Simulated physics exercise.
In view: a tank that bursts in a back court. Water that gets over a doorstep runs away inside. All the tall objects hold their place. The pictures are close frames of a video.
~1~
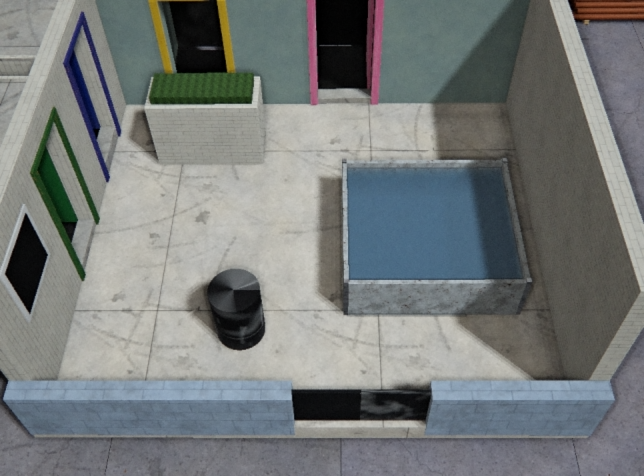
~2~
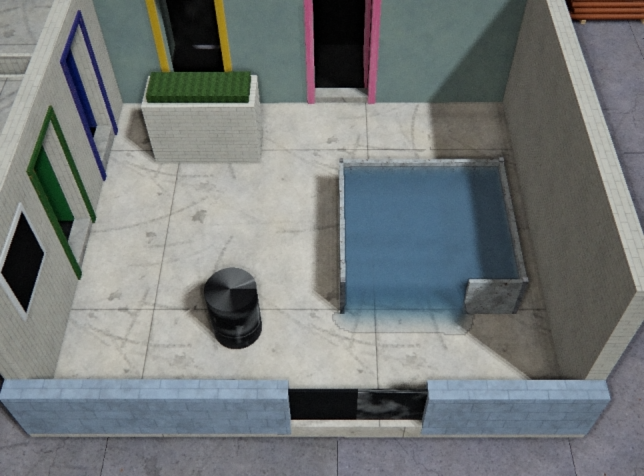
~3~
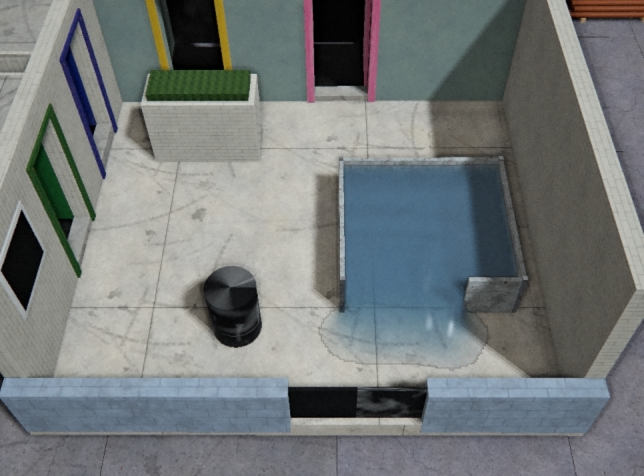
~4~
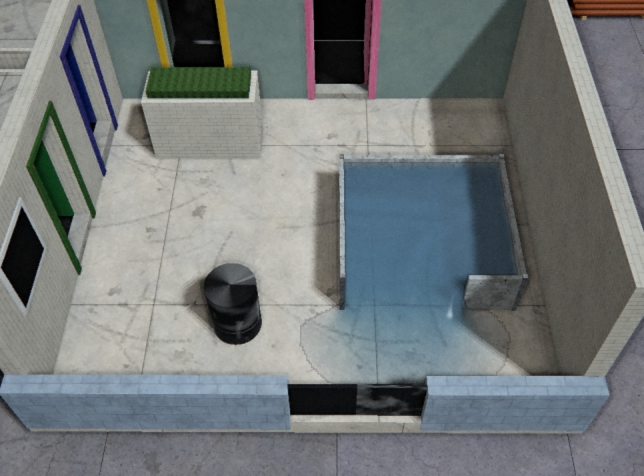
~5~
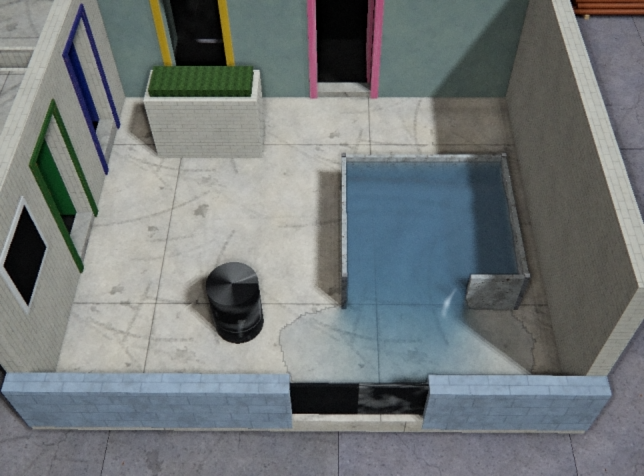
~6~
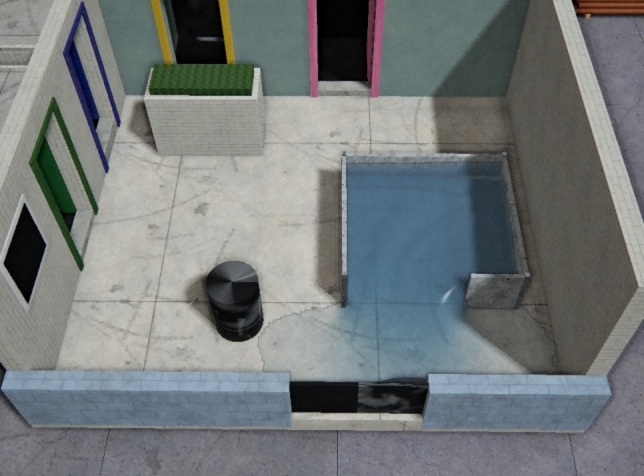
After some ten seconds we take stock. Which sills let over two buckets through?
The blue door holds within the limit; the green door holds within the limit; the pink door holds within the limit; the yellow door floods.
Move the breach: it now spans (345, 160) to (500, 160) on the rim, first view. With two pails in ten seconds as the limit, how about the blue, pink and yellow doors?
Blue holds, pink takes more, yellow is over.
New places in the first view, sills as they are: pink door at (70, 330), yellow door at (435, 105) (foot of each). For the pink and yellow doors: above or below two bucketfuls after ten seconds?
My reading: The pink one passes that mark; the yellow one is over.
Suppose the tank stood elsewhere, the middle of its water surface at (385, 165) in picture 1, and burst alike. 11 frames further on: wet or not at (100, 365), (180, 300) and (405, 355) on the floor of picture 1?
One after the other: Covered, flooded, awash.
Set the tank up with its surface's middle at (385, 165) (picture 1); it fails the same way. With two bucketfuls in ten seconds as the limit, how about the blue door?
The blue one stays under.
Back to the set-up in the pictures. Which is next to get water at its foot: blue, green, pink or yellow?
It is the one in green.
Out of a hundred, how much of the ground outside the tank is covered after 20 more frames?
I make it 55 per cent.
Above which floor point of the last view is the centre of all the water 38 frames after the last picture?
Around (321, 252).
A moment on, water covers 15 % of the floor; the blue door not reached, the green door not reached, the pink door not reached, the yellow door not reached.
Next, water covers 30 % of the floor; the blue door not reached, the green door not reached, the pink door not reached, the yellow door not reached.
Then, water covers 55 % of the floor; the blue door wet at the sill, nothing in, the green door wet at the sill, nothing in, the pink door not reached, the yellow door not reached.
Later, water covers 95 % of the floor; the blue door wet at the sill, nothing in, the green door wet at the sill, nothing in, the pink door wet at the sill, nothing in, the yellow door wet at the sill, nothing in.
In the end, water covers 100 % of the floor; the blue door wet at the sill, nothing in, the green door wet at the sill, nothing in, the pink door under two buckets in, the yellow door over two buckets in.
